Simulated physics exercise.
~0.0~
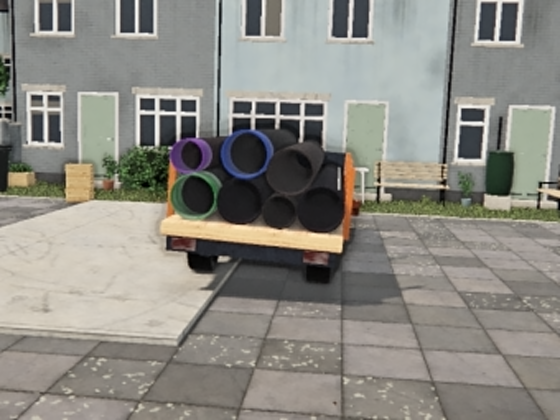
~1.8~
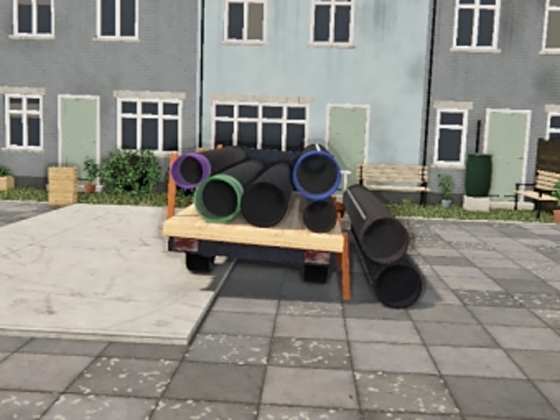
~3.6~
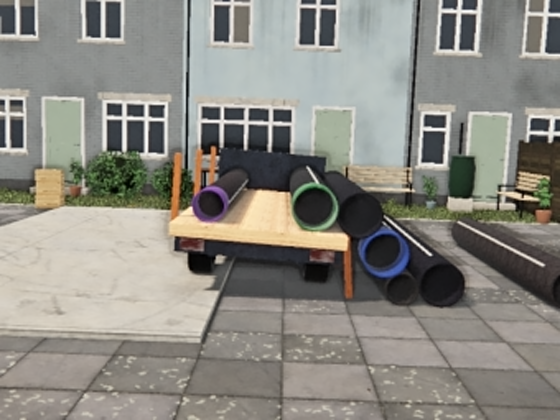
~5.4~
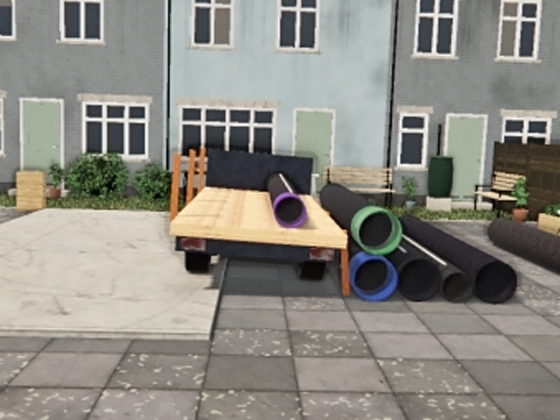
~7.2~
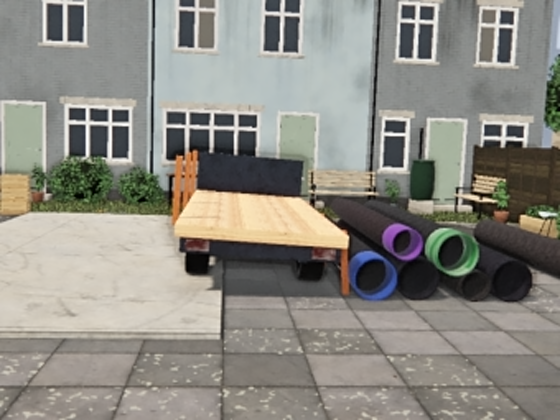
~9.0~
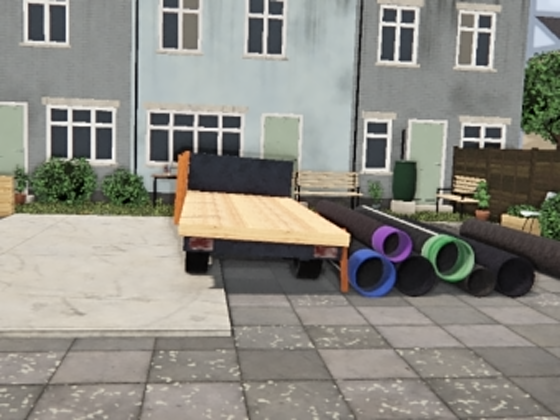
On a paved yard in front of grey and pale blue terraced houses, a low flatbed trailer is seen from behind, the view drifting slightly sideways. Dark hollow pipes lie stacked end-on across its wooden deck, one rimmed purple and one blue on top, and one green below at the left. The posts on the right drop, and the pipes at that side spill to the ground. The blue-rimmed pipe falls next, while the green and then the purple roll right across the deck and follow. The deck ends up empty, with all the pipes heaped and scattered on the paving to its right.
